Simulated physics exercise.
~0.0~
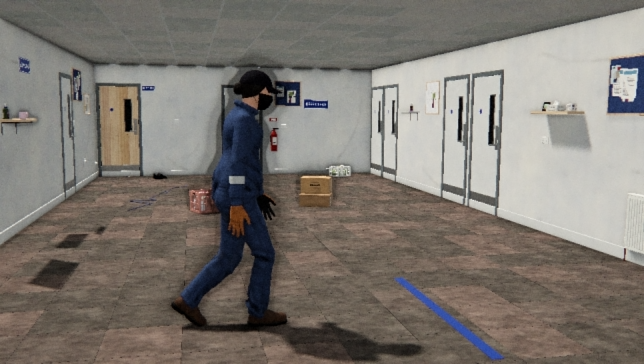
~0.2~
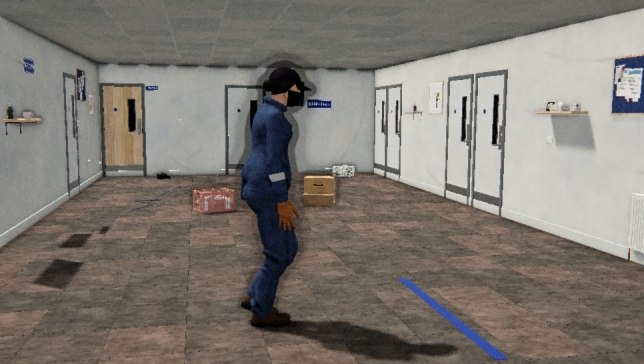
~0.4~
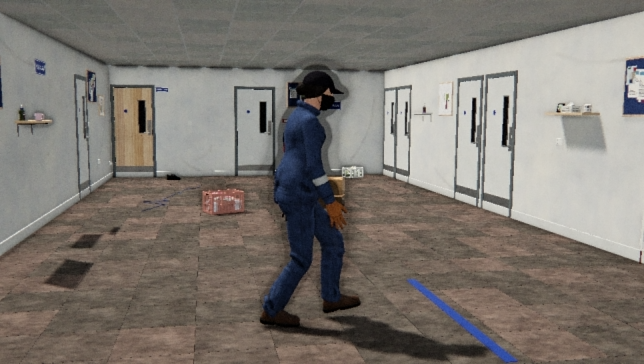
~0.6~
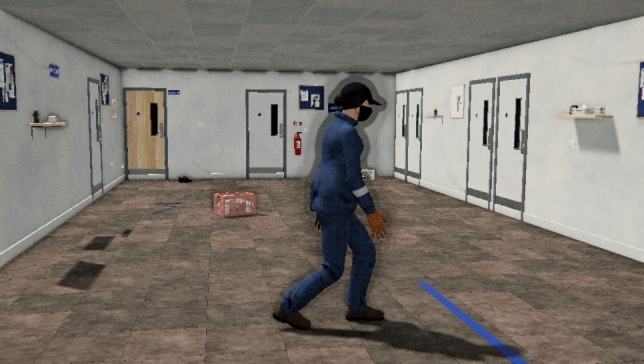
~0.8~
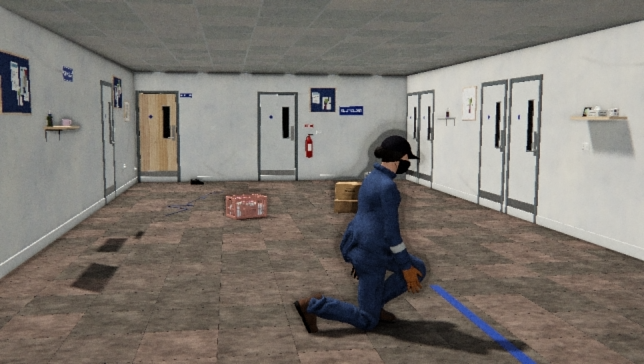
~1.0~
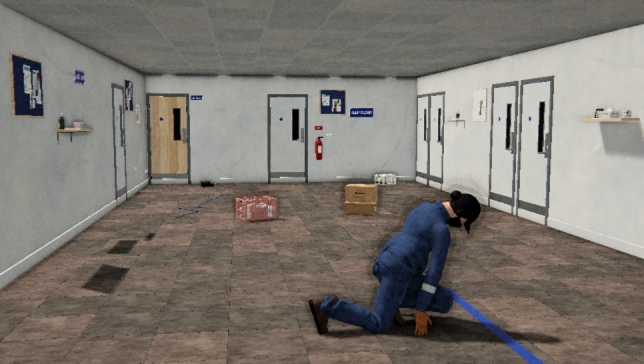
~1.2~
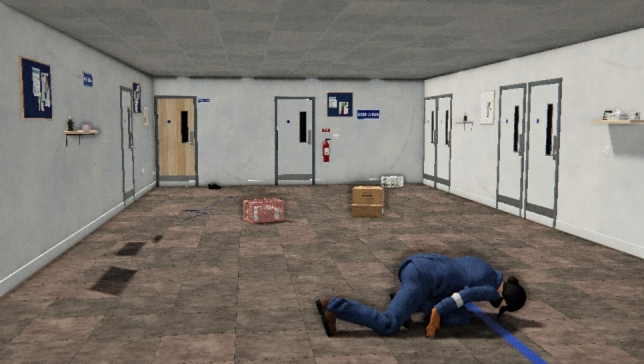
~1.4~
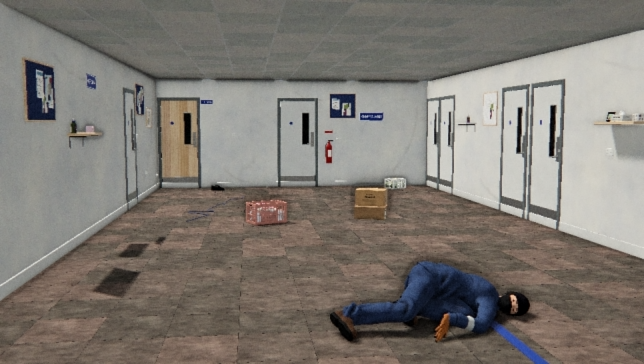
In a hallway, a walker in blue collapses, ending with the head past a blue strip.
